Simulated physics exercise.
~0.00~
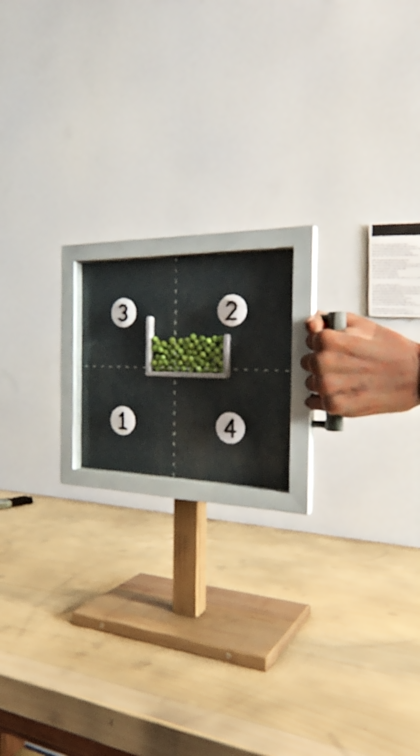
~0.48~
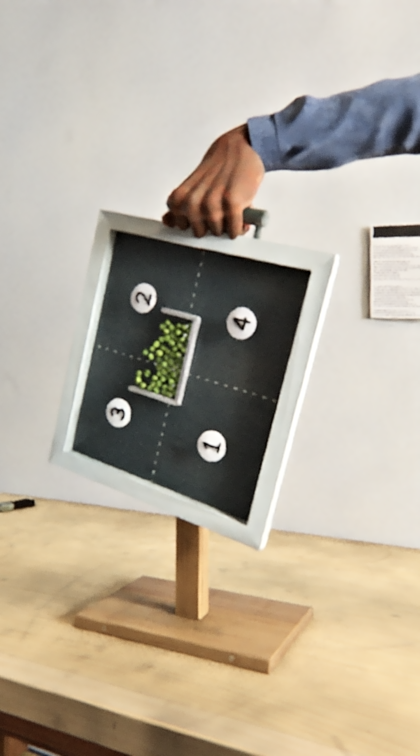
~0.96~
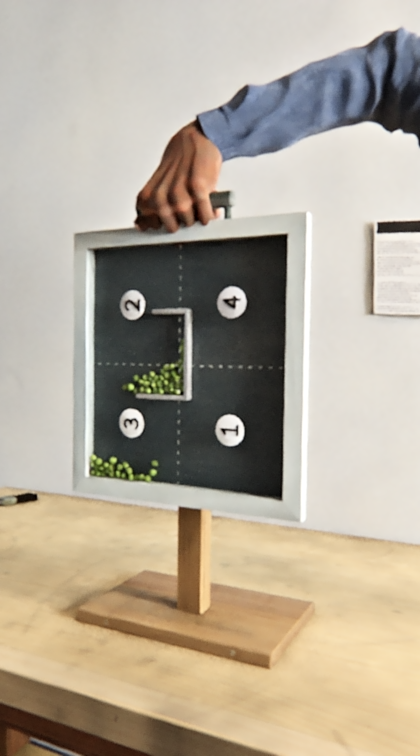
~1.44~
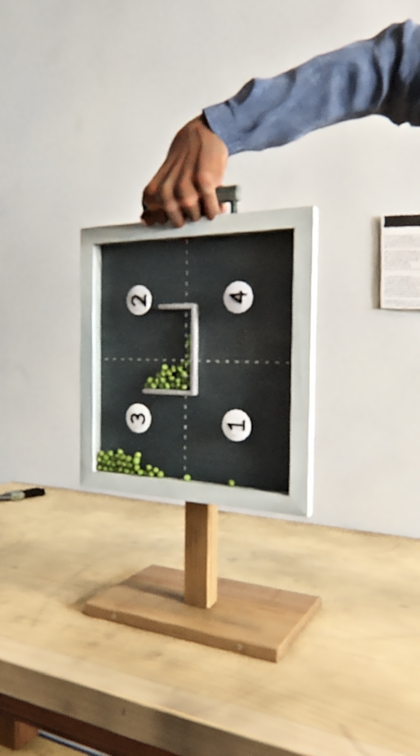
A hand turns the framed board anticlockwise, and green peas spill into its lower left corner.
